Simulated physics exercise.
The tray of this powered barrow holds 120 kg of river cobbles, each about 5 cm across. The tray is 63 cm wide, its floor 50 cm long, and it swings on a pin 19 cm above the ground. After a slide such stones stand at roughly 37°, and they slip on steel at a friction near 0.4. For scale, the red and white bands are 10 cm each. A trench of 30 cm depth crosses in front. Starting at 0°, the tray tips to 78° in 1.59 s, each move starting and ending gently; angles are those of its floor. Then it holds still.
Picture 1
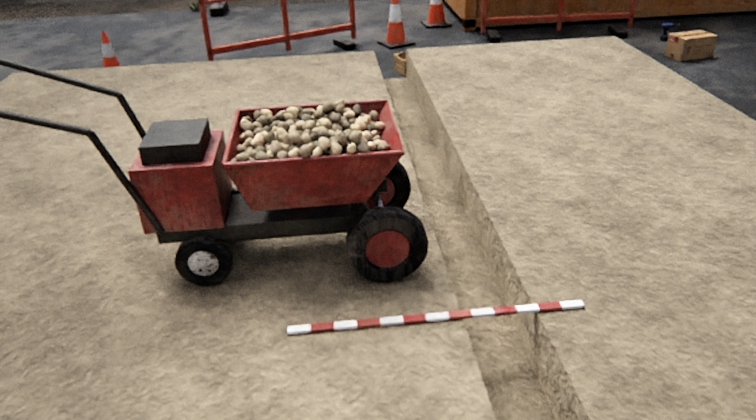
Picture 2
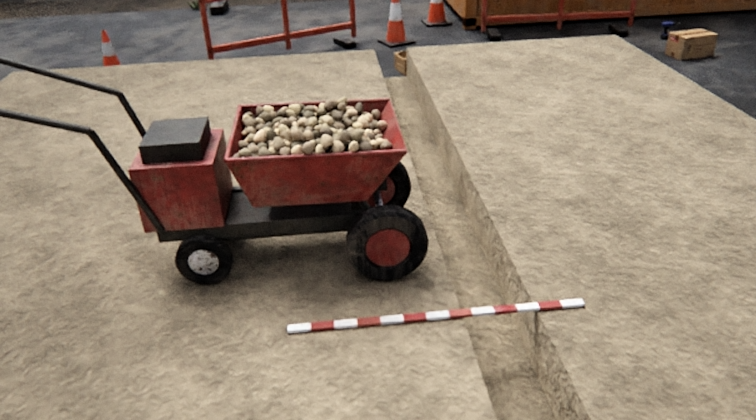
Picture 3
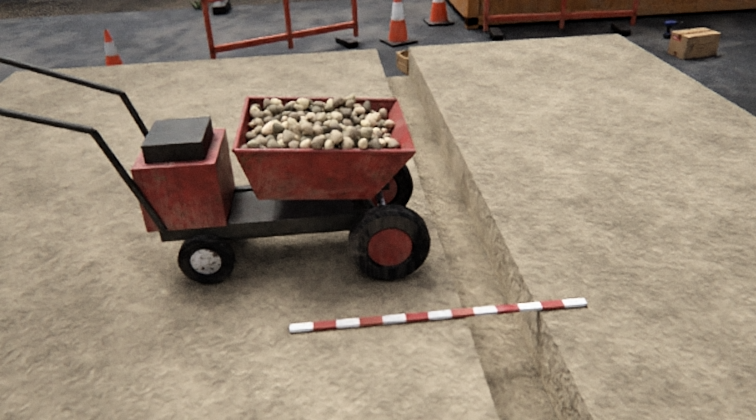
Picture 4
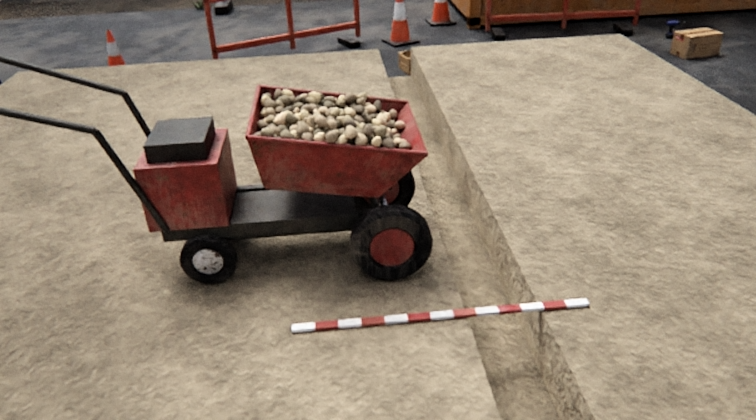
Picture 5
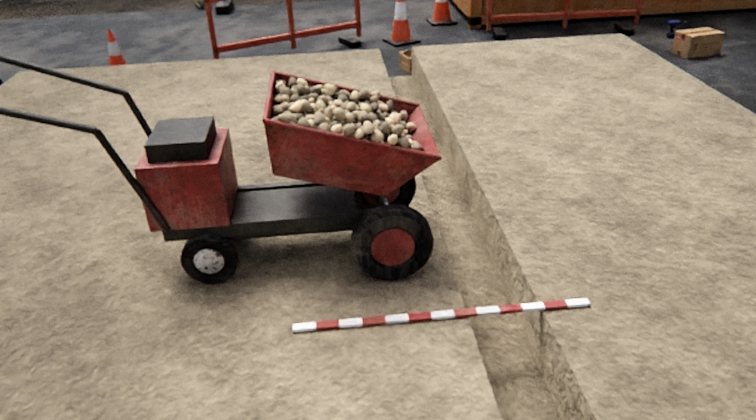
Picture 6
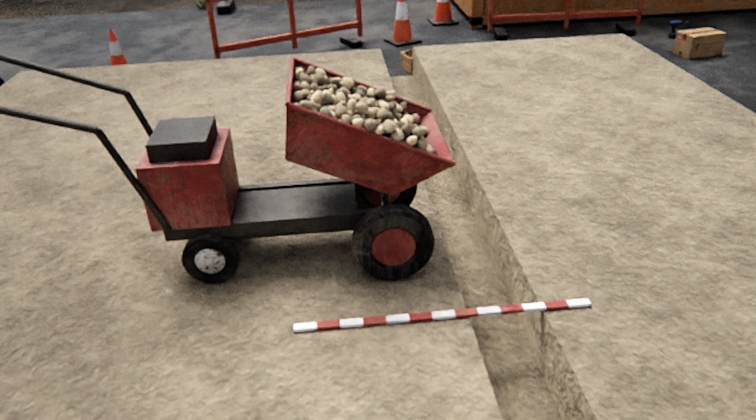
The video shows a red powered barrow loaded with rounded stones beside a narrow trench, a red and white pole lying in front. Its tray tilts steadily forward to the right, its rear rising while the stones stay heaped inside.
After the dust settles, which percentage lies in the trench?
Some 44 per cent of it.
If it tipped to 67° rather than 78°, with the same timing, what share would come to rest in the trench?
In that case some 50 per cent.
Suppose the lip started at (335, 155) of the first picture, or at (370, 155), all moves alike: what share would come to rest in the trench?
About 100 and 80 per cent.
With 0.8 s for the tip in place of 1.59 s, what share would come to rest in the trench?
In that case some 30 per cent.
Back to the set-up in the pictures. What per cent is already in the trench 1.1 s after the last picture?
Some 15 per cent.
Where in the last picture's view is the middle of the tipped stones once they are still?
Their middle is at about (521, 228).
Then, 0.6 s after the last picture the floor is at 66°, 94 % in the tray, 5 % in the trench, 1 % past the trench; the foremost stones are at (516, 209).
Then, 1.1 s after the last picture the floor is at 78°, 36 % in the tray, 15 % in the trench, 49 % past the trench; the foremost stones are at (617, 221).
Then, 1.4 s after the last picture the floor is at 78°, 12 % in the tray, 29 % in the trench, 59 % past the trench; the foremost stones are at (660, 210).
Then, 3.4 s after the last picture the floor is at 78°, 0 % in the tray, 44 % in the trench, 56 % past the trench; the foremost stones are at (677, 204).
